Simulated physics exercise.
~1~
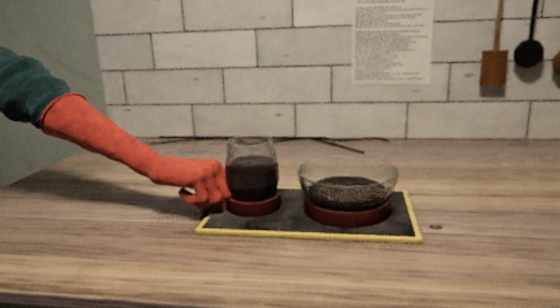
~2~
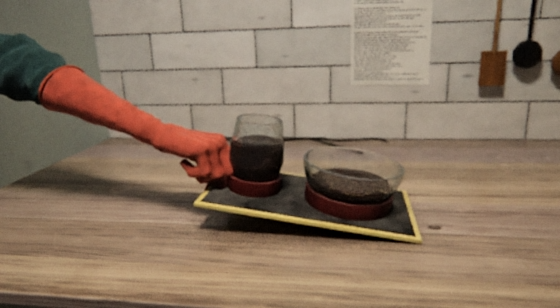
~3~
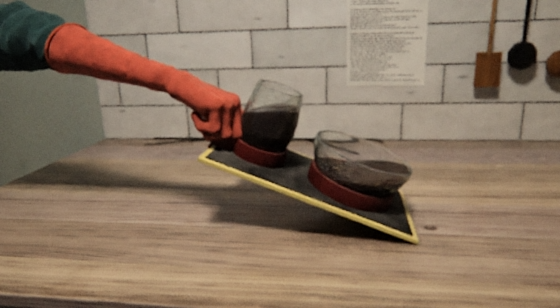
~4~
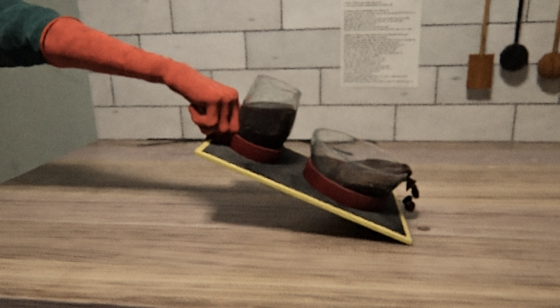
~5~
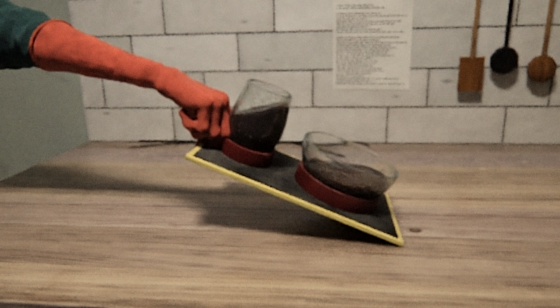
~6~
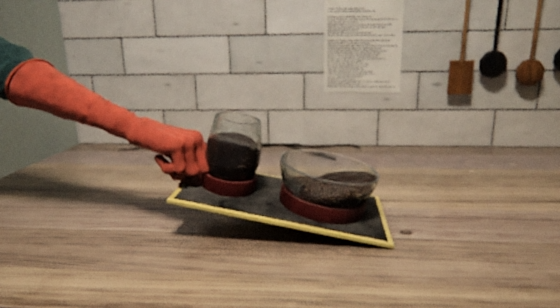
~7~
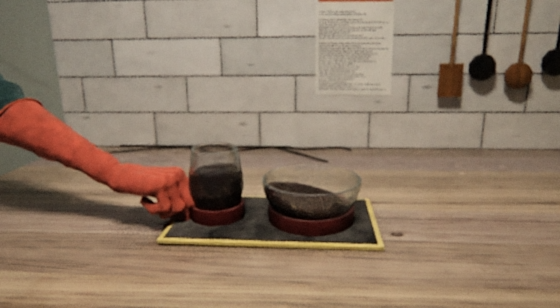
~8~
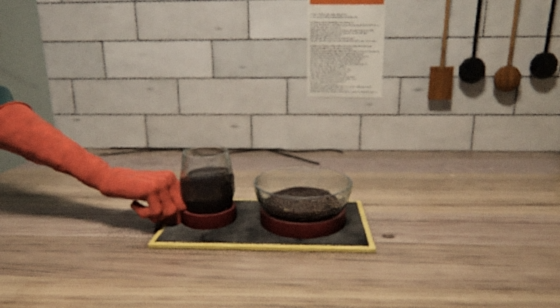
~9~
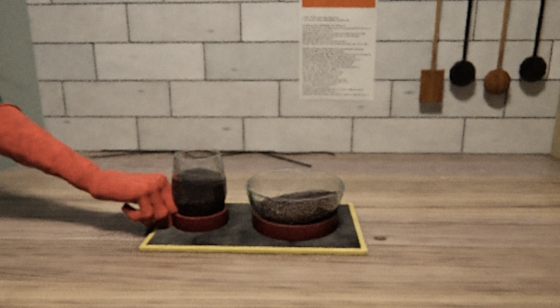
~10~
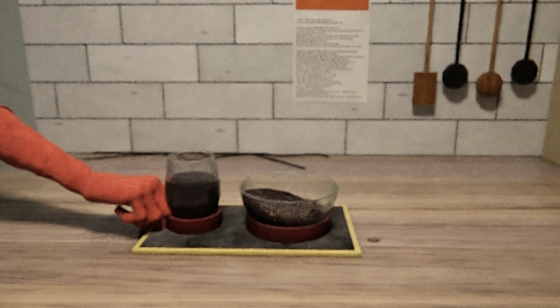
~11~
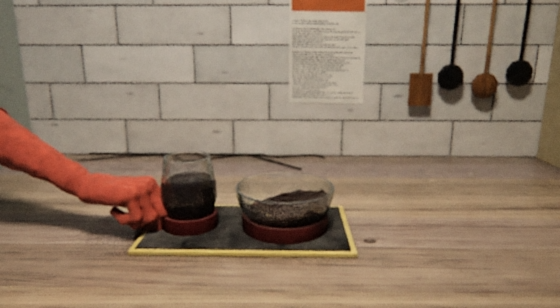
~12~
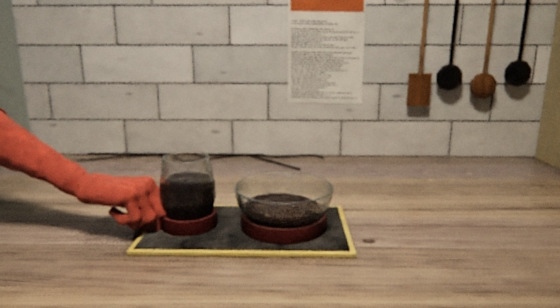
A gloved hand tips a tray rightward, spilling coffee from the bowl, then lowers it flat.
